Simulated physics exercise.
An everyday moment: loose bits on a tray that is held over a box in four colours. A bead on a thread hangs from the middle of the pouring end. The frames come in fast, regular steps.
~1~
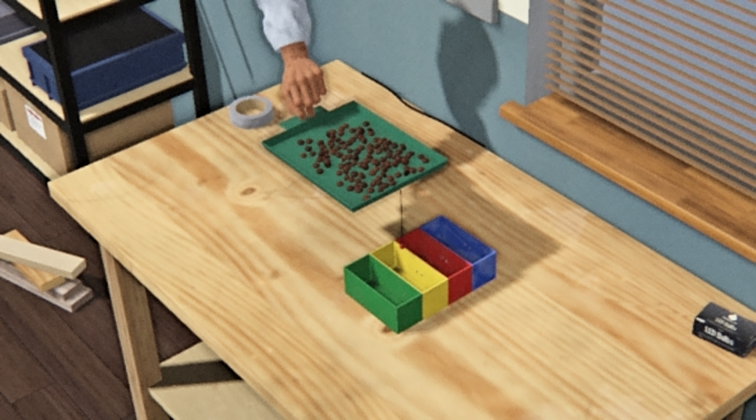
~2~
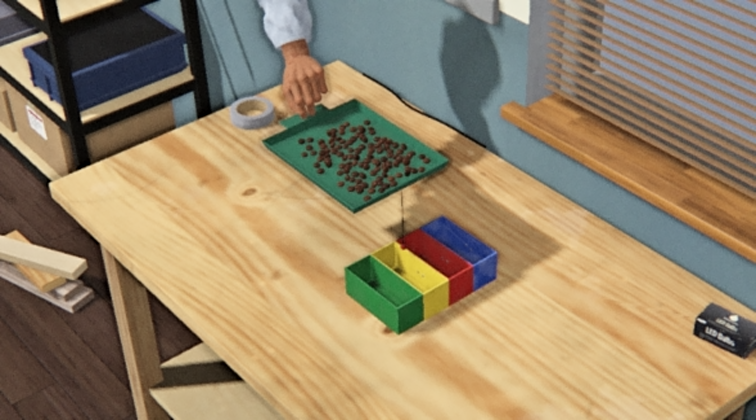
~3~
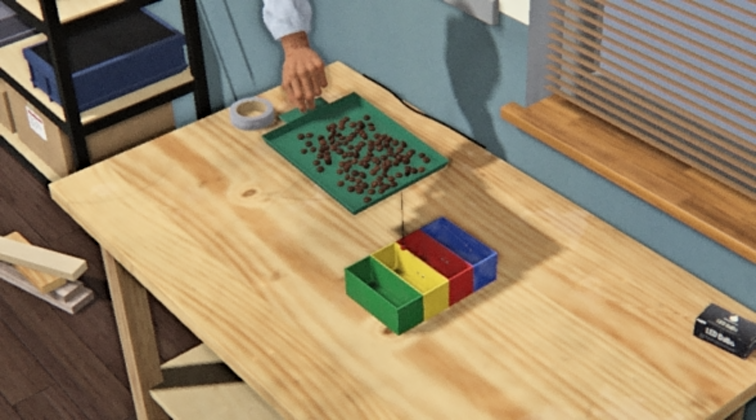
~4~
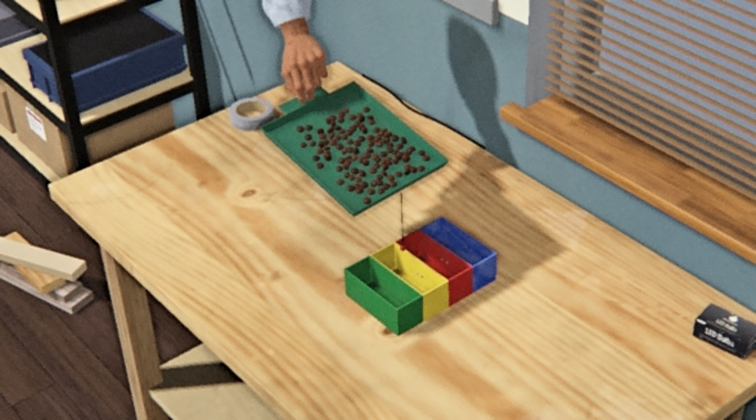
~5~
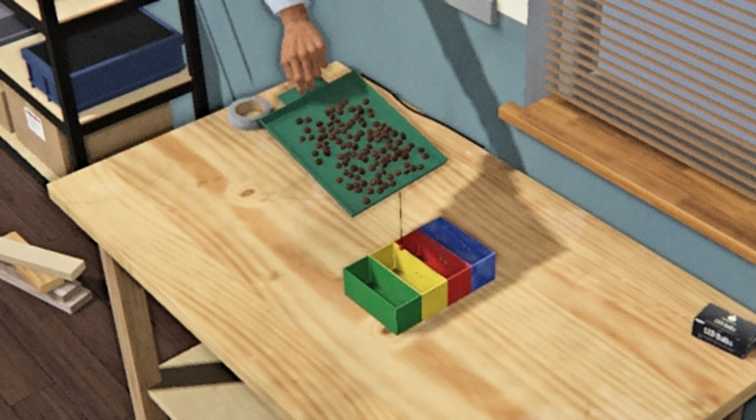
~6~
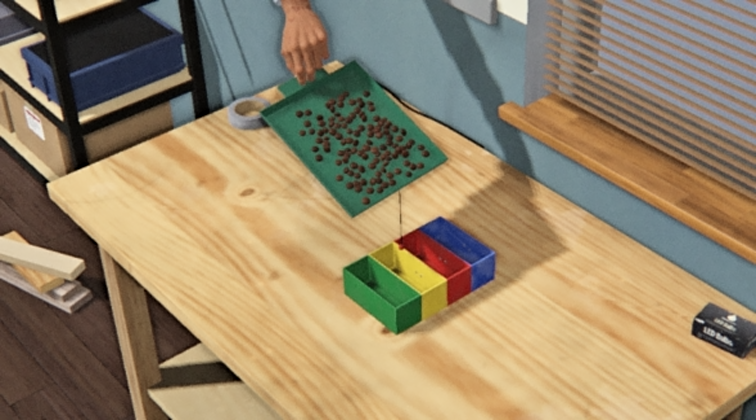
In this clip, a hand holds a green tray of small brown chocolate drops above a box with green, yellow, red and blue cells, then gradually raises the tray's back end, tilting it toward the box, its left front corner dipping slightly.
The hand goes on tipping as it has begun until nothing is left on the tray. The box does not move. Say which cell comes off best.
It favours the green compartment.
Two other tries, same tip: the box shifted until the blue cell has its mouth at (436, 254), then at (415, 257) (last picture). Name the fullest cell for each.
At the first place yellow, at the second the yellow one.
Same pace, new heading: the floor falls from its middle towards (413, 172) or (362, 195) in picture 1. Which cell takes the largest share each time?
First the blue cell, then green.
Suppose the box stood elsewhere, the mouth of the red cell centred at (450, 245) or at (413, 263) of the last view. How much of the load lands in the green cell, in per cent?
About 30 and 40 per cent.
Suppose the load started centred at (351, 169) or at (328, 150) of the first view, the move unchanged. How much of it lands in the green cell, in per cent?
About 50 and 50 per cent.
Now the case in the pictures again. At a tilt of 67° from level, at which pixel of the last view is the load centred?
At about (380, 195).
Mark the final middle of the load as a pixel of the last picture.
Near (392, 307).
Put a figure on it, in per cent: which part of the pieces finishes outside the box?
Some 30 per cent.
Shortly afterwards, tray tipped steeply; the bulk on the tray; a little falling or outside the box.
Next, tray tipped past a quarter turn; near a third in the green cell; near a quarter in the yellow cell; only a few in the red cell; near a third falling or outside the box.
Some moments later, tray tipped past a quarter turn; near a third in the green cell; near a quarter in the yellow cell; a little in the red cell; near a quarter falling or outside the box.
In the end, tray tipped past a quarter turn; near a third in the green cell; near a quarter in the yellow cell; a little in the red cell; none at all in the blue cell; near a quarter outside the box.
